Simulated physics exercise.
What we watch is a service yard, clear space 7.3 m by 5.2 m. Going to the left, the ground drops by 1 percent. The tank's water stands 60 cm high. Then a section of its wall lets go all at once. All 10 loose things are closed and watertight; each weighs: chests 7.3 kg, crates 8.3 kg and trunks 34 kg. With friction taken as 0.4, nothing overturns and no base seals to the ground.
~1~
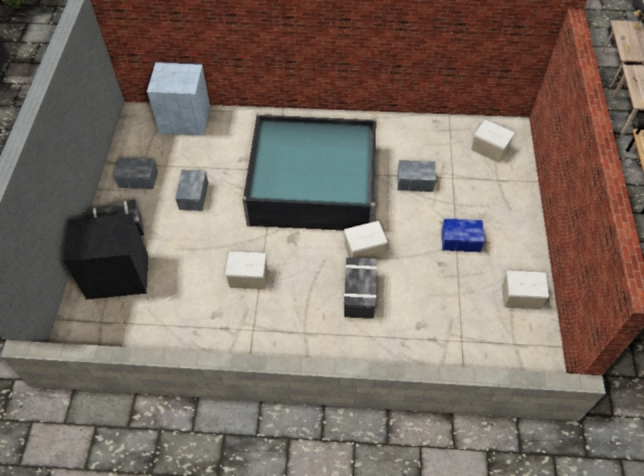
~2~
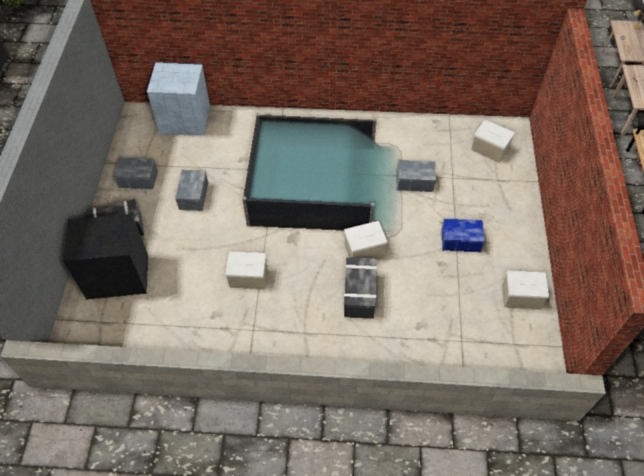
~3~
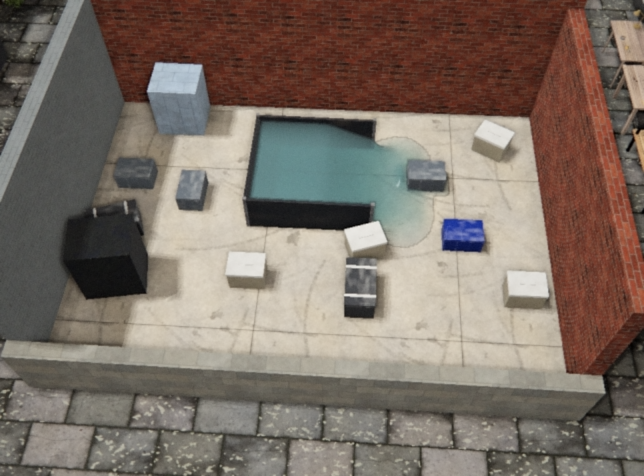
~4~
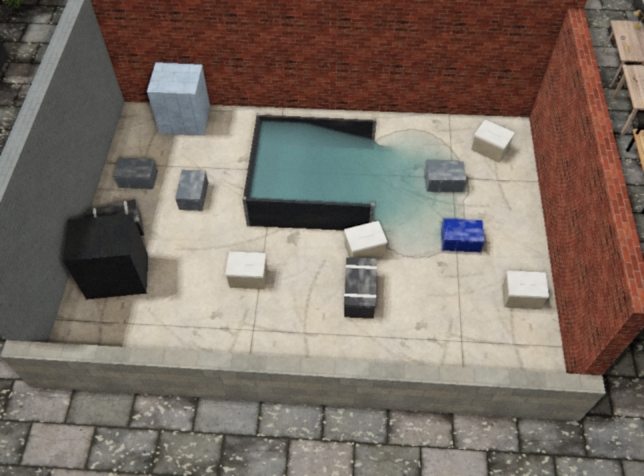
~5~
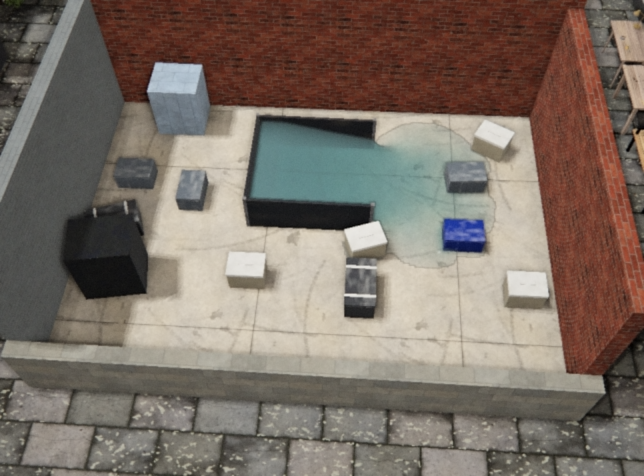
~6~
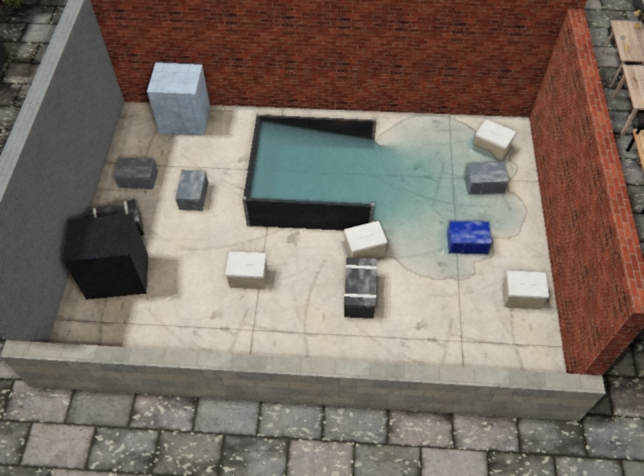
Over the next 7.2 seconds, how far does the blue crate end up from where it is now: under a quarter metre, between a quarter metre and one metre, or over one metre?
It is left a long distance off.
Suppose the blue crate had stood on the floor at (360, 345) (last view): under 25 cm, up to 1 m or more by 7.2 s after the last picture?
From that spot, it is pushed far off.
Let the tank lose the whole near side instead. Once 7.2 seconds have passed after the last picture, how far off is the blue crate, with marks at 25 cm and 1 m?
Well, the blue crate is flushed away.
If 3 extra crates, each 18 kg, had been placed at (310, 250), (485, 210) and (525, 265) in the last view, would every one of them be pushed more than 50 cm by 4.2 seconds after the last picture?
In sequence: Stays within; goes beyond; goes beyond.
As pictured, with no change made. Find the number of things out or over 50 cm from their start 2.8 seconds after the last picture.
4.
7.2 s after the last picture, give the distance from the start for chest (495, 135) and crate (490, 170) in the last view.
In that order: 450 cm, 250 cm.
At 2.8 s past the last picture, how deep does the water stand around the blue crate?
13 cm or so.
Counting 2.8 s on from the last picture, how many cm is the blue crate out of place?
Around 150 cm from the start by that time.
Then, 0.9 s after the last picture the blue crate is near (538, 265), 1.2 m from its start, afloat; 3 afloat.
Then, 2.8 s after the last picture the blue crate is near (464, 329), 1.7 m from its start, afloat; 4 afloat.
Then, 4.8 s after the last picture the blue crate is near (355, 328), 2.4 m from its start, afloat; 4 afloat.
Then, 7.2 s after the last picture the blue crate is near (164, 273), 4.6 m from its start, afloat; 5 afloat.
